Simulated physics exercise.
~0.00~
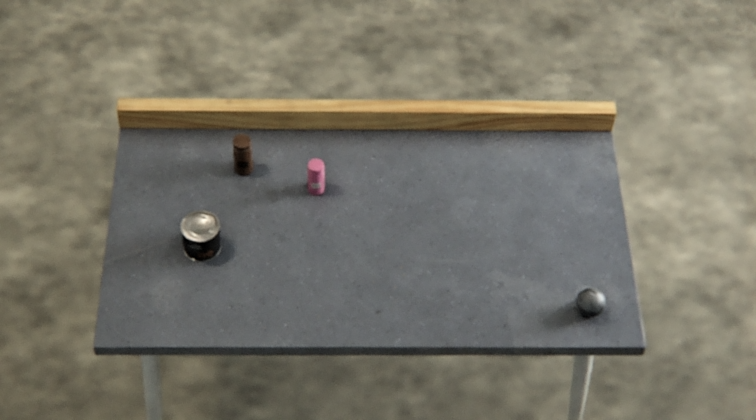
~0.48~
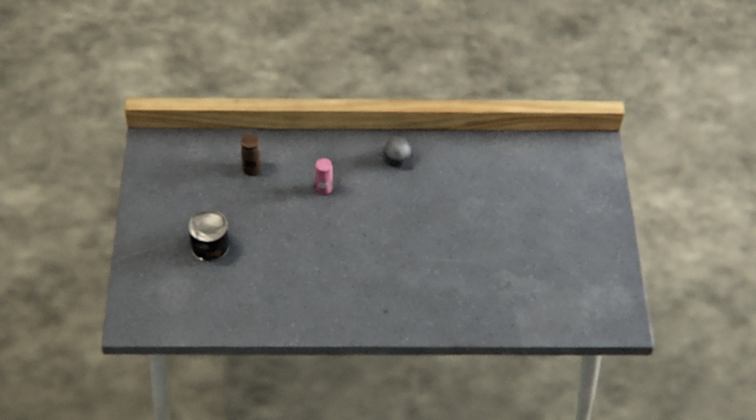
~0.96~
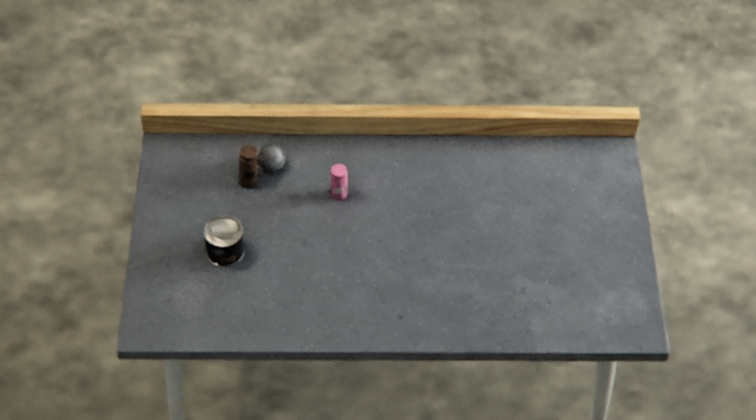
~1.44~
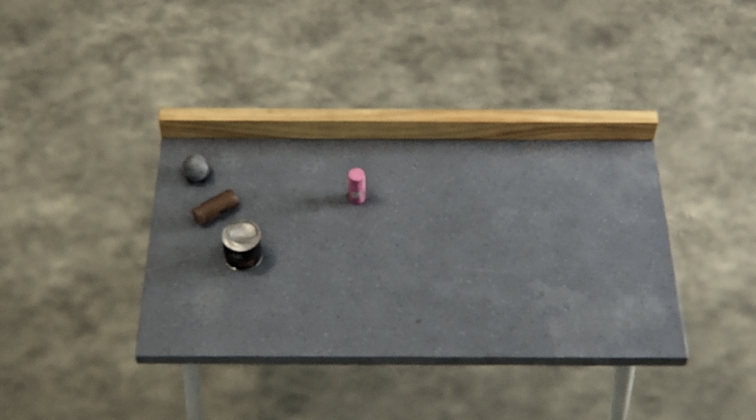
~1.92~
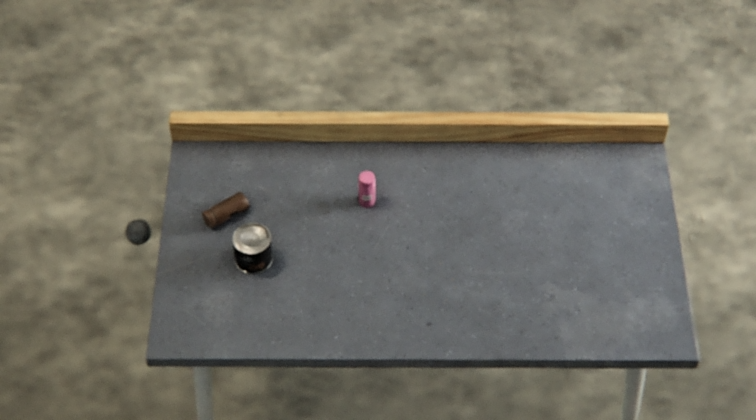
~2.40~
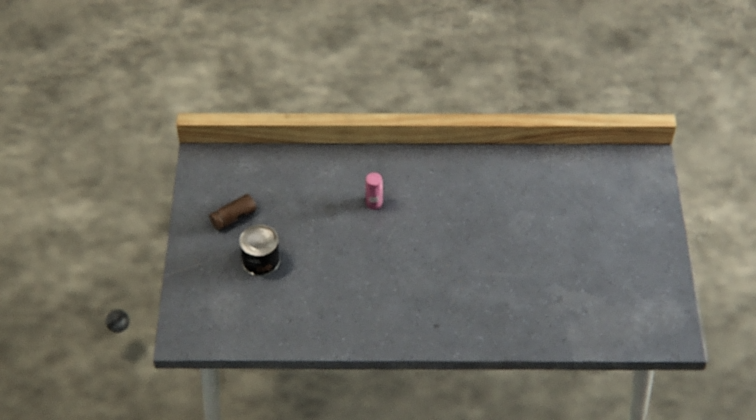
A grey ball rolled across the dark tabletop to the wooden rail at the back, carried on left and knocked over the brown shaker, then dropped off the left edge, while the black tin and pink shaker stayed put.
